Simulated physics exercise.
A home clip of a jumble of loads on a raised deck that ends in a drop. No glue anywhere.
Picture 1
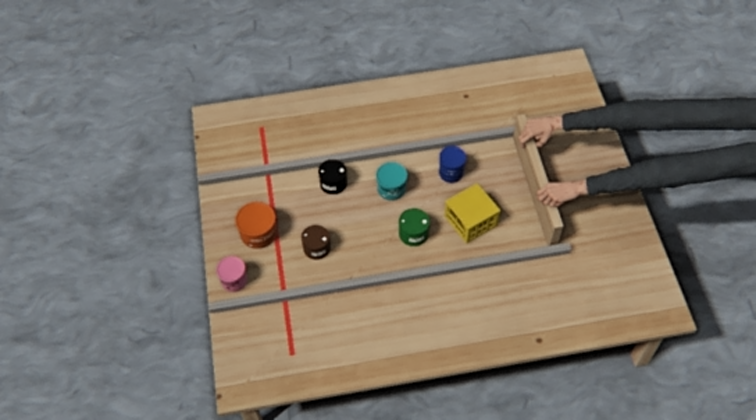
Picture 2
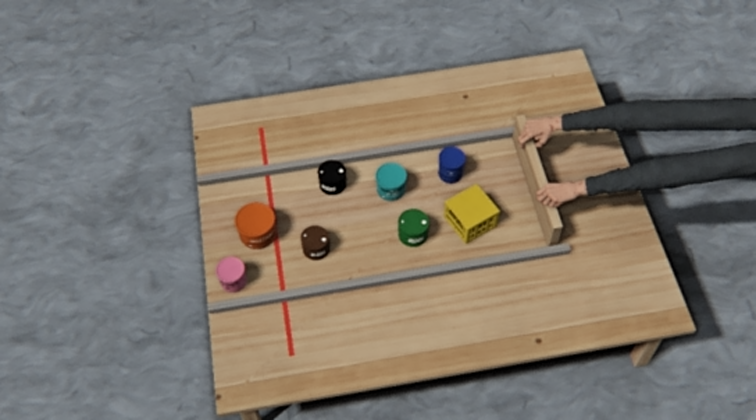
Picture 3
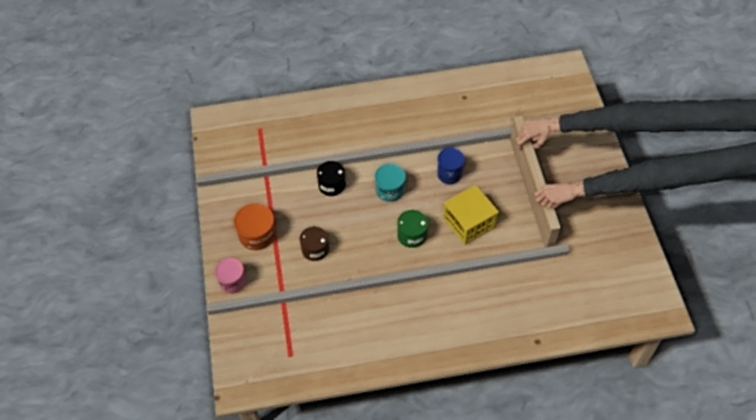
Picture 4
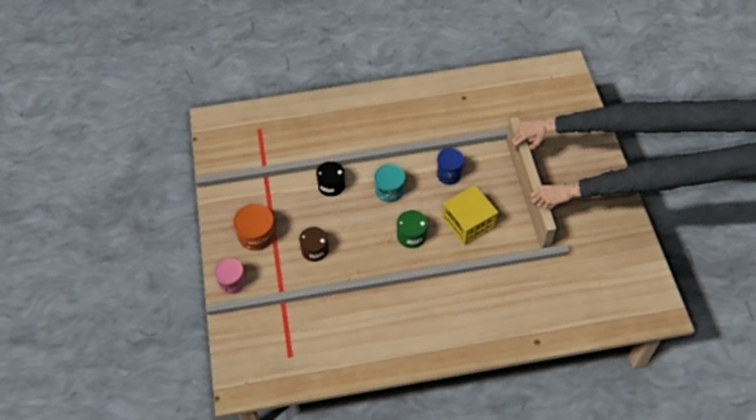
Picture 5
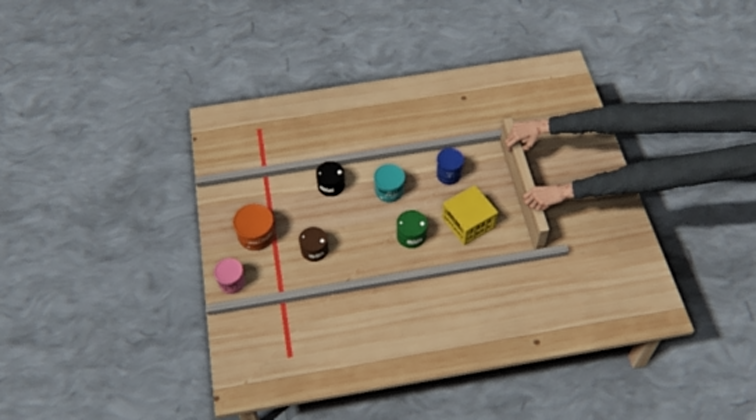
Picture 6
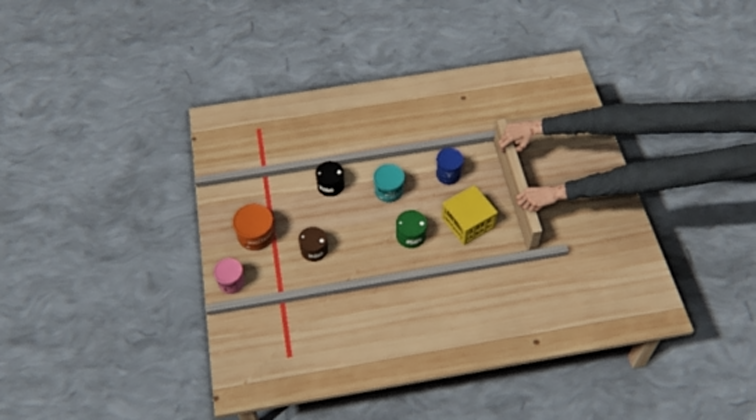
Two hands sliding a wooden plank slightly left between grey rails toward a yellow crate and colourful containers, which stay still.
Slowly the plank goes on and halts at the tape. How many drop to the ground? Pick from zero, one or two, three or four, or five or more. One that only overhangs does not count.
The number that fall off is one or two.
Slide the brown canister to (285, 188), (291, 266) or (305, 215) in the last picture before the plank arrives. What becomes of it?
In that order, it remains up; stays on; does not fall.
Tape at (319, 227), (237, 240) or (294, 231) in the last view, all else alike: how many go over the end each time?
It would be 0, 4 and 0.
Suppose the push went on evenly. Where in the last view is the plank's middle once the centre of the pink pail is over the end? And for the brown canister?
For the pink pail at (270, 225), for the brown canister at (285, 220).
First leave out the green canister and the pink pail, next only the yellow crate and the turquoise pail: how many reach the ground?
It would be 0 and 0.
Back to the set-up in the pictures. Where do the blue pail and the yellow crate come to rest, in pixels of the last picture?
About (255, 204), and the other about (252, 249).
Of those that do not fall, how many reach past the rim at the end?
That would be 2.
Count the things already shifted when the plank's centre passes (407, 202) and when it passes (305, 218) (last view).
At the one place 4, at the other 8.
Soon after, none off yet; pink pail at rest near (230, 277); orange pail at rest near (254, 228); brown canister at rest near (313, 244).
After that, none off yet; pink pail at rest near (230, 277); orange pail at rest near (254, 227); brown canister displaced about its own width near (277, 249).
In the end, the number that fall off is one or two; gone, brown canister.
